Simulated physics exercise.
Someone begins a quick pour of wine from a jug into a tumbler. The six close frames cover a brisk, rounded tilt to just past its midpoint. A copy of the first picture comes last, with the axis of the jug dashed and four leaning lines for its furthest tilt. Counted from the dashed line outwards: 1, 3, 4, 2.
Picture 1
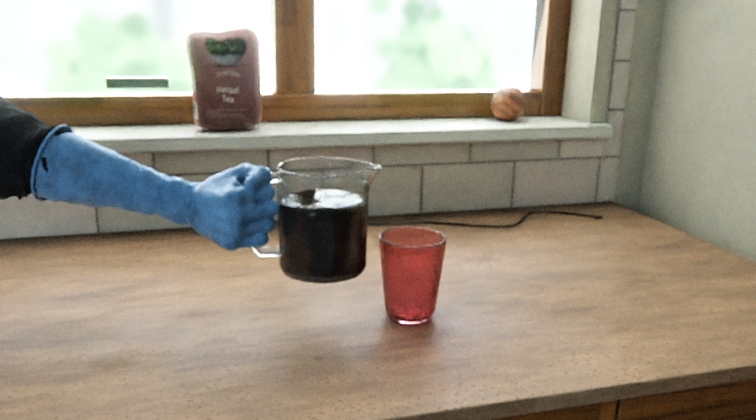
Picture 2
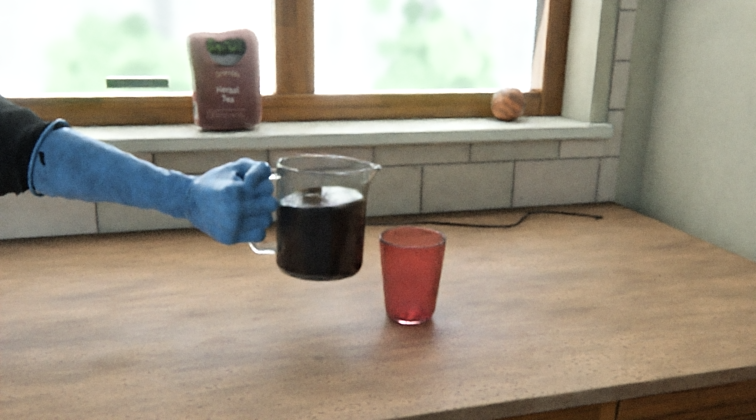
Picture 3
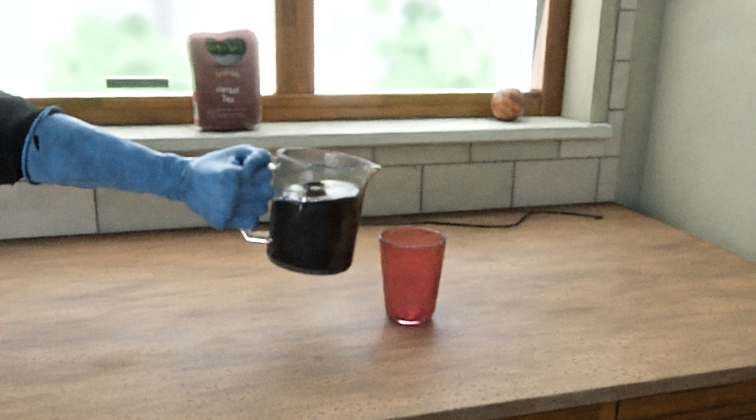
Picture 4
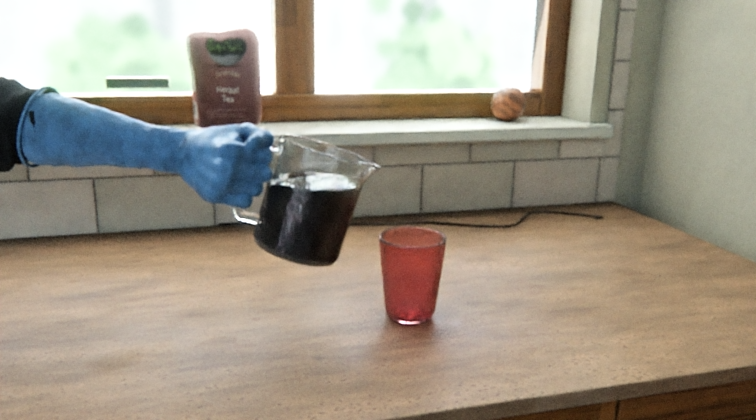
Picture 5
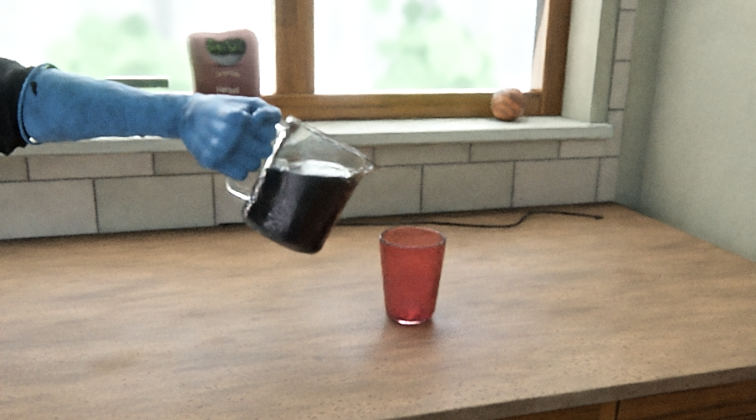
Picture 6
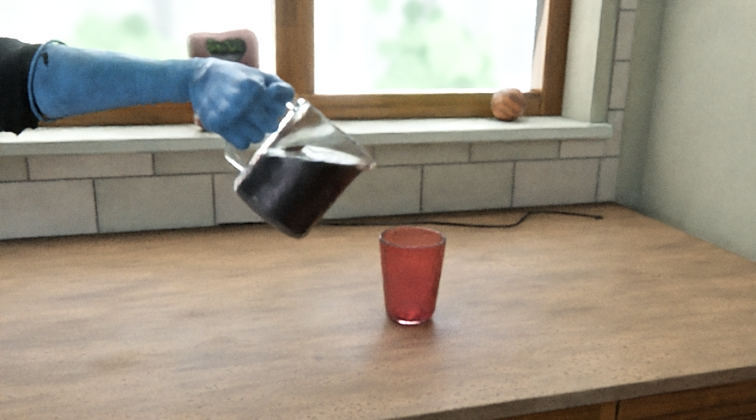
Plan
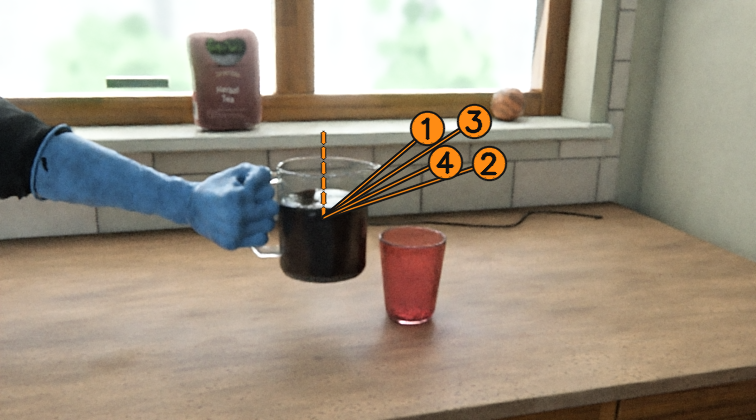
Blue-gloved hand raising and steadily tilting a glass jug of dark liquid rightward beside a red tumbler on a wooden counter.
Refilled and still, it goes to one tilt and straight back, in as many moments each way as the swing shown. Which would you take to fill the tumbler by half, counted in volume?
I would pick line 3.
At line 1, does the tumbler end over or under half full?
Under half.
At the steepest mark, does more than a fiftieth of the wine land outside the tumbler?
Yes.
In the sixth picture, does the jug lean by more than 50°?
No.
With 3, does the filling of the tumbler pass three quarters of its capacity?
No.
In orange, 1 at (415, 141); 2 at (473, 168); 3 at (460, 129); 4 at (429, 167).
For line 1, the tumbler ends with about 28 % of what it can hold.
For line 2, the tumbler ends with about 66 % of what it can hold; 23 % of the wine is spilt.
For line 3, the tumbler ends with about 50 % of what it can hold.
For line 4, the tumbler ends with about 61 % of what it can hold; 10 % of the wine is spilt.
